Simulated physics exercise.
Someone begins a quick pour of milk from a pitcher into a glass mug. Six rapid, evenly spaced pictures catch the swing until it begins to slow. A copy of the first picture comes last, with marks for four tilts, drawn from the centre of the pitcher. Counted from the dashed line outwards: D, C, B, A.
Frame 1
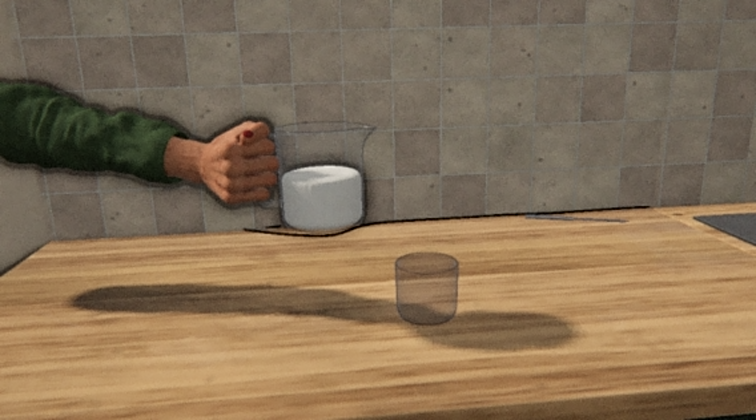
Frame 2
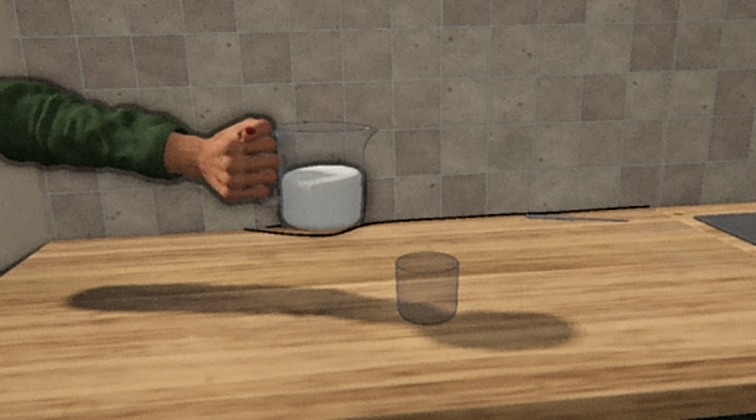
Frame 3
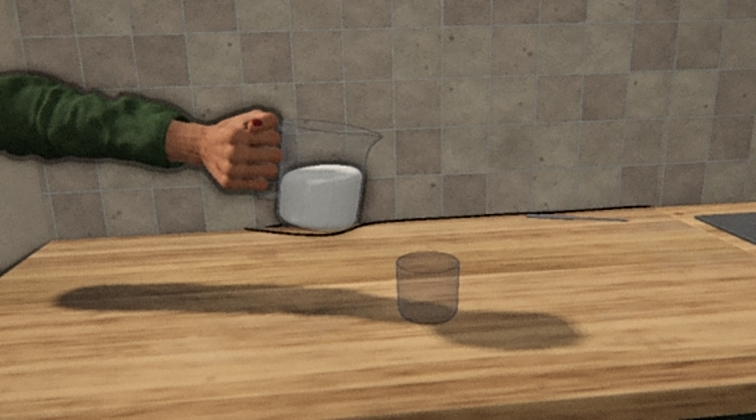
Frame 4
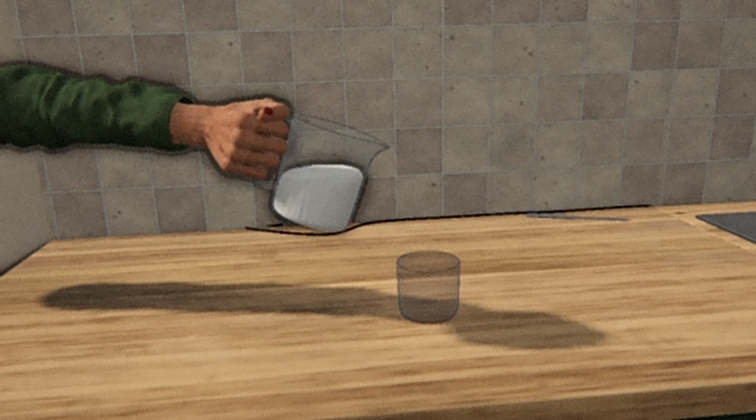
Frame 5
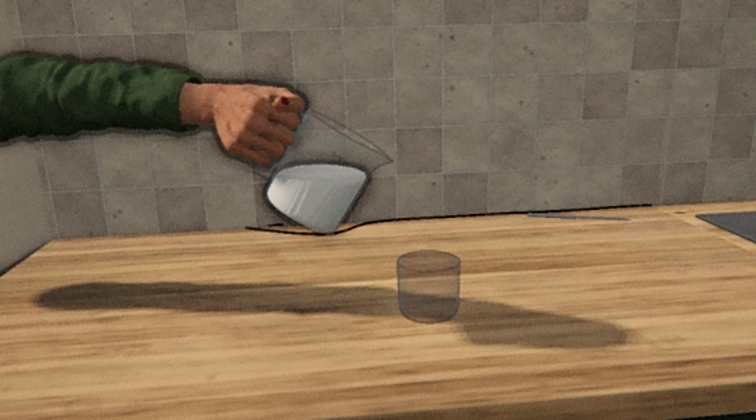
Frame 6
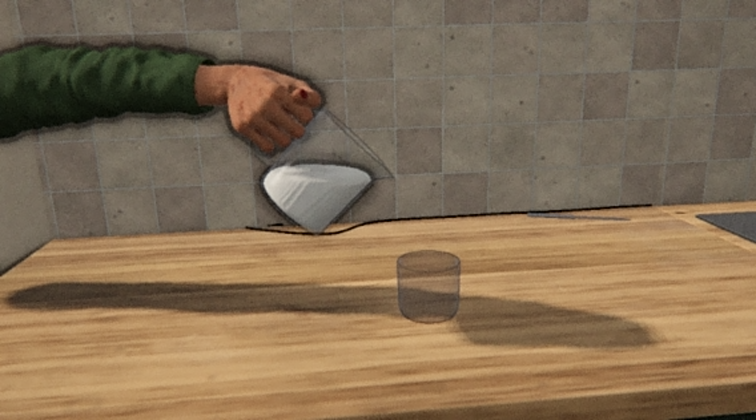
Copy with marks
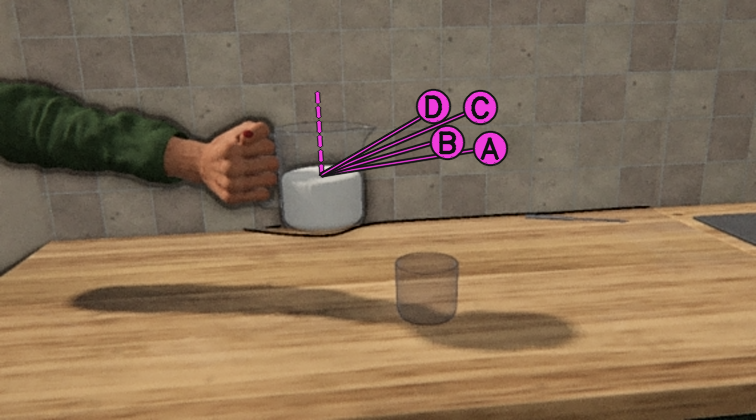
A hand in a green sleeve held a clear pitcher of milk above a wooden counter, near a small empty glass, then raised its wrist and tilted the pitcher steadily to the right.
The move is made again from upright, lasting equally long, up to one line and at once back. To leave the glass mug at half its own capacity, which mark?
Mark C does it best.
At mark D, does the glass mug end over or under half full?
Under half.
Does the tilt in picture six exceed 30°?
Yes.
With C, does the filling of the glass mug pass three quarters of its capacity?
No, it does not.
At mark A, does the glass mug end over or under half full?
Over half.
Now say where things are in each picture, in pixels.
Upright, lip at (375, 127); rim of the glass mug round (427, 262); nothing has left yet, in the first picture.
Tipped about 2°, lip at (378, 129); nothing has left yet, in the second picture.
Tipped about 9°, lip at (383, 135); nothing has left yet, in the third picture.
Tipped about 19°, lip at (389, 146); nothing has left yet, in the fourth picture.
Tipped about 32°, lip at (393, 161); nothing has left yet, in the fifth picture.
Tipped about 45°, lip at (394, 177); nothing has left yet, in the sixth picture.
On the marked copy, A at (473, 150); B at (429, 143); C at (465, 113); D at (419, 117).
Choosing A, the glass mug ends with about 85 % of what it can hold; 8 % of the milk is spilt.
Choosing B, the glass mug ends with about 69 % of what it can hold; 5 % of the milk is spilt.
Choosing C, the glass mug ends with about 47 % of what it can hold; 5 % of the milk is spilt.
Choosing D, the glass mug ends with about 29 % of what it can hold; 3 % of the milk is spilt.
